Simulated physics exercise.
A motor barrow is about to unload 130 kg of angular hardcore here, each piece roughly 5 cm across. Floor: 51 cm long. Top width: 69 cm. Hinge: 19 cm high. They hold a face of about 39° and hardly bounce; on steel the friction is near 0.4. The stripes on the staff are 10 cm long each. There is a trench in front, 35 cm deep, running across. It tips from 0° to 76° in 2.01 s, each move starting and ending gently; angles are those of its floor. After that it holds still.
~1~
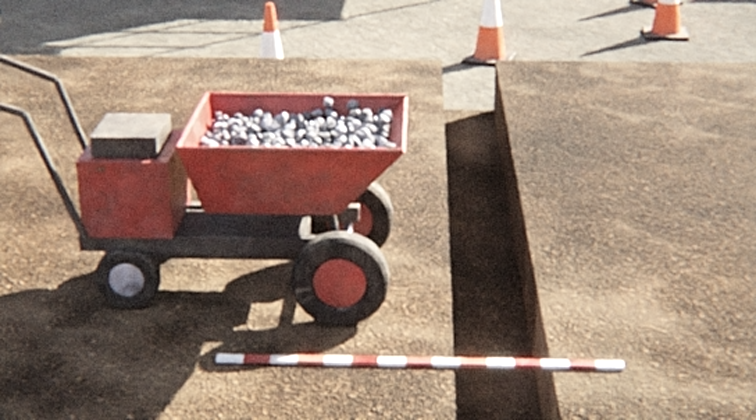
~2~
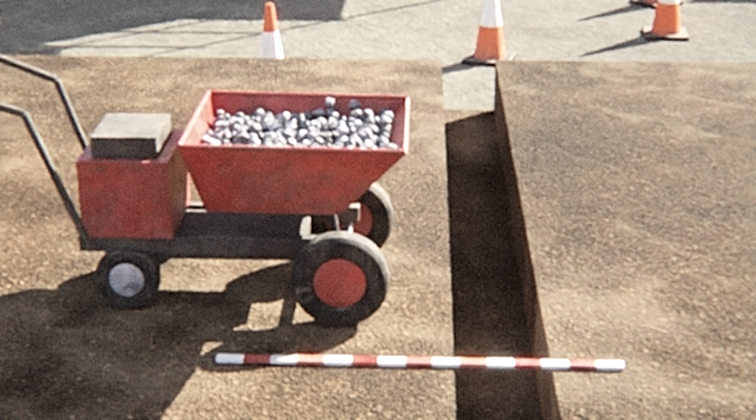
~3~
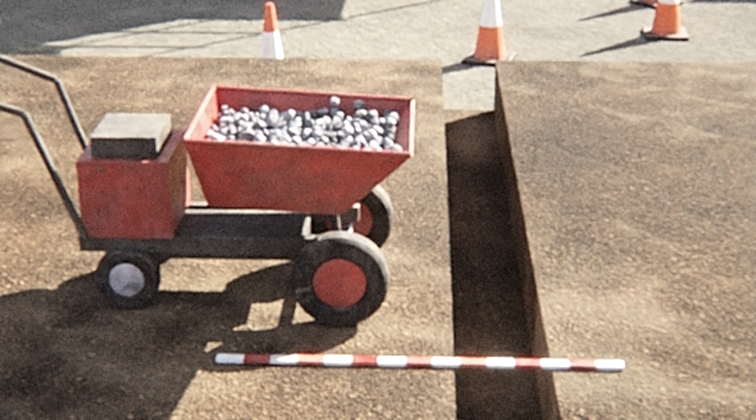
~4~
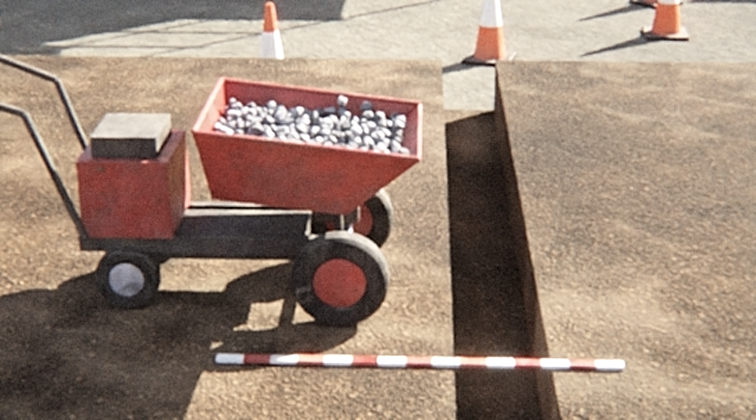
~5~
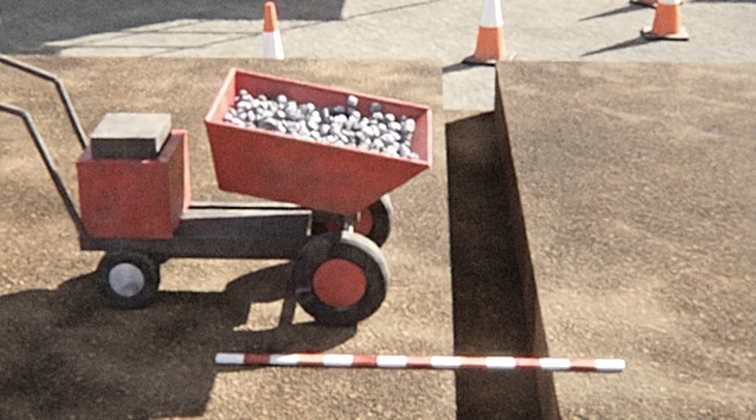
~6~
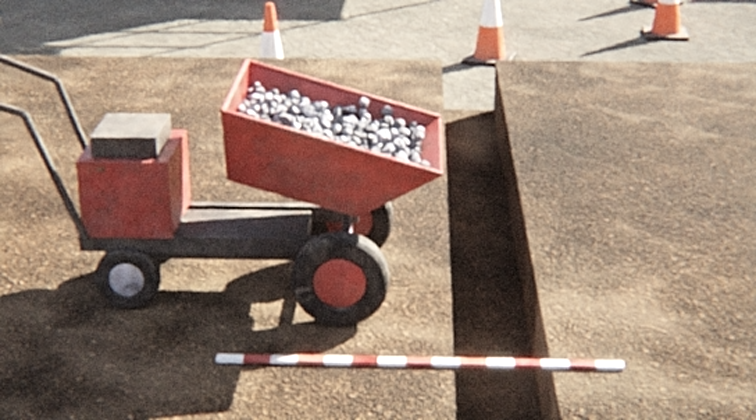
A red motor barrow with black handlebars stands side-on at the left of a brown dirt site, seen from slightly above, its skip loaded with grey stones. A dark trench runs beside it to the right, a red-and-white striped staff lies in the foreground, and orange-and-white cones stand on paving behind. The skip tilts gradually to the right, its rear rising, while the wheels and camera stay still.
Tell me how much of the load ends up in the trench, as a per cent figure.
Some 90 per cent ends up in the trench.
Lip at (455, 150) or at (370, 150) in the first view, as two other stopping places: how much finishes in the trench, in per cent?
Estimates: 5 % then 100 %.
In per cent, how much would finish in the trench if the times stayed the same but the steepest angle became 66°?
Some 75 in a hundred, I'd say.
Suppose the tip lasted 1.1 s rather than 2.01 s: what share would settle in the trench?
Then roughly 80 percent.
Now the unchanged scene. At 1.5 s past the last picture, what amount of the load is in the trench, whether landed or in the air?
Something like 50 in a hundred.
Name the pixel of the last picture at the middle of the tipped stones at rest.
Roughly at (505, 344).
Then, 0.9 s after the last picture the floor is at 64°, 100 % in the skip; the foremost stones are at (502, 245).
Then, 1.5 s after the last picture the floor is at 76°, 39 % in the skip, 52 % in the trench, 9 % past the trench; the foremost stones are at (608, 288).
Then, 1.9 s after the last picture the floor is at 76°, 11 % in the skip, 78 % in the trench, 11 % past the trench; the foremost stones are at (621, 288).
Then, 3.8 s after the last picture the floor is at 76°, 0 % in the skip, 90 % in the trench, 10 % past the trench; the foremost stones are at (621, 288).
